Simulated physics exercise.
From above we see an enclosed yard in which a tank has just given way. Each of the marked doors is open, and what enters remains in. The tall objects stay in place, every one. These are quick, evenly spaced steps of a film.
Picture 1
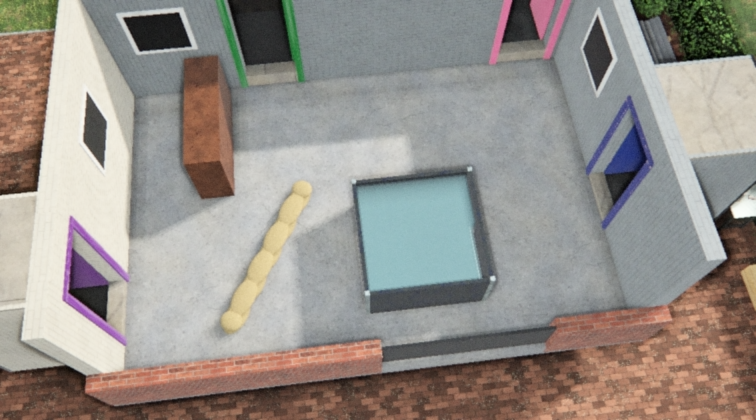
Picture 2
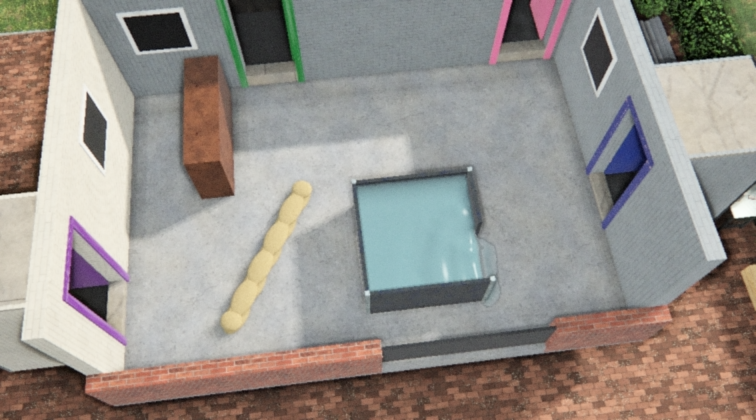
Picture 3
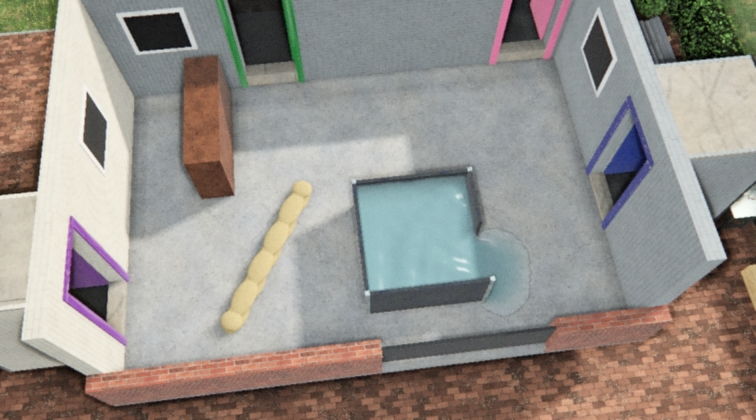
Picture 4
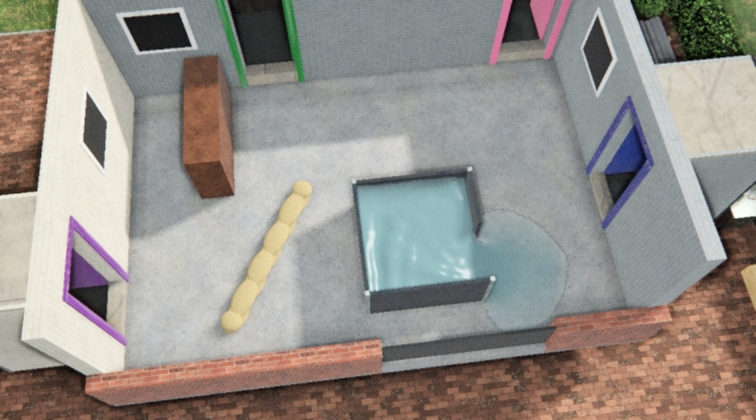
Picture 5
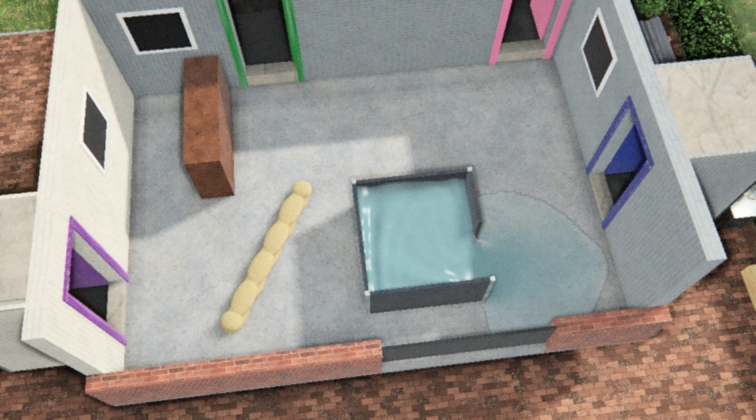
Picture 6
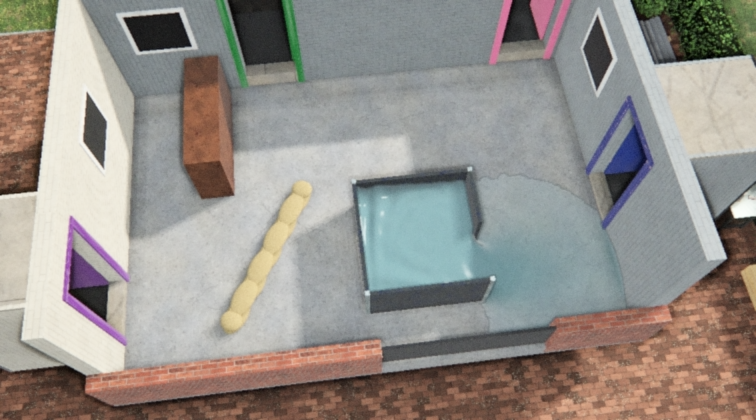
A walled yard with a grey floor, seen from a fixed view high above, has grey and white walls, green, pink, blue and purple framed openings, and a low brick wall along the front. A dark-edged square tank of blue water sits right of centre, with a tan row of sandbags and a rusty brown block to its left. Water pours through a gap in the tank's right side and spreads in a widening, rounded sheet across the floor to the right-hand wall.
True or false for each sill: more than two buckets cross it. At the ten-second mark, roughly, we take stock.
Green door - false; pink door - false; blue door - true; purple door - false.
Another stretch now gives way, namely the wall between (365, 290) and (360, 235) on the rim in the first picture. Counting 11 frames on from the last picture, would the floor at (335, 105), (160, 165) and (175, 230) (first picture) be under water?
Sequence: Spared / spared / wetted.
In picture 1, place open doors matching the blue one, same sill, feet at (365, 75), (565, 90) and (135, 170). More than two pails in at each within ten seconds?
Stays below the line; crosses the line; stays below the line.
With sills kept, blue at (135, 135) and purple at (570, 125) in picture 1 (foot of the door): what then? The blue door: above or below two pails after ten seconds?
Result - blue: Remains below the limit.
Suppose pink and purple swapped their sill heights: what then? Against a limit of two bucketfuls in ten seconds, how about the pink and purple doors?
I'd say pink gets too much while purple doesn't reach it.
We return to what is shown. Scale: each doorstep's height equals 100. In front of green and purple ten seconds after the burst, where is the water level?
Respectively about 30 and 50 per cent.
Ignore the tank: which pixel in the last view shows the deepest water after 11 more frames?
About (617, 300).
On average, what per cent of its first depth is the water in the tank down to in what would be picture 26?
About 34 %.
A moment on, water covers 15 % of the floor; the green door not reached, the pink door not reached, the blue door over two buckets in, the purple door not reached.
Next, water covers 20 % of the floor; the green door not reached, the pink door not reached, the blue door far over two buckets in, the purple door not reached.
Then, water covers 35 % of the floor; the green door not reached, the pink door under two buckets in, the blue door far over two buckets in, the purple door not reached.
Later, water covers 70 % of the floor; the green door wet at the sill, nothing in, the pink door under two buckets in, the blue door far over two buckets in, the purple door not reached.
In the end, water covers 90 % of the floor; the green door wet at the sill, nothing in, the pink door under two buckets in, the blue door far over two buckets in, the purple door wet at the sill, nothing in.
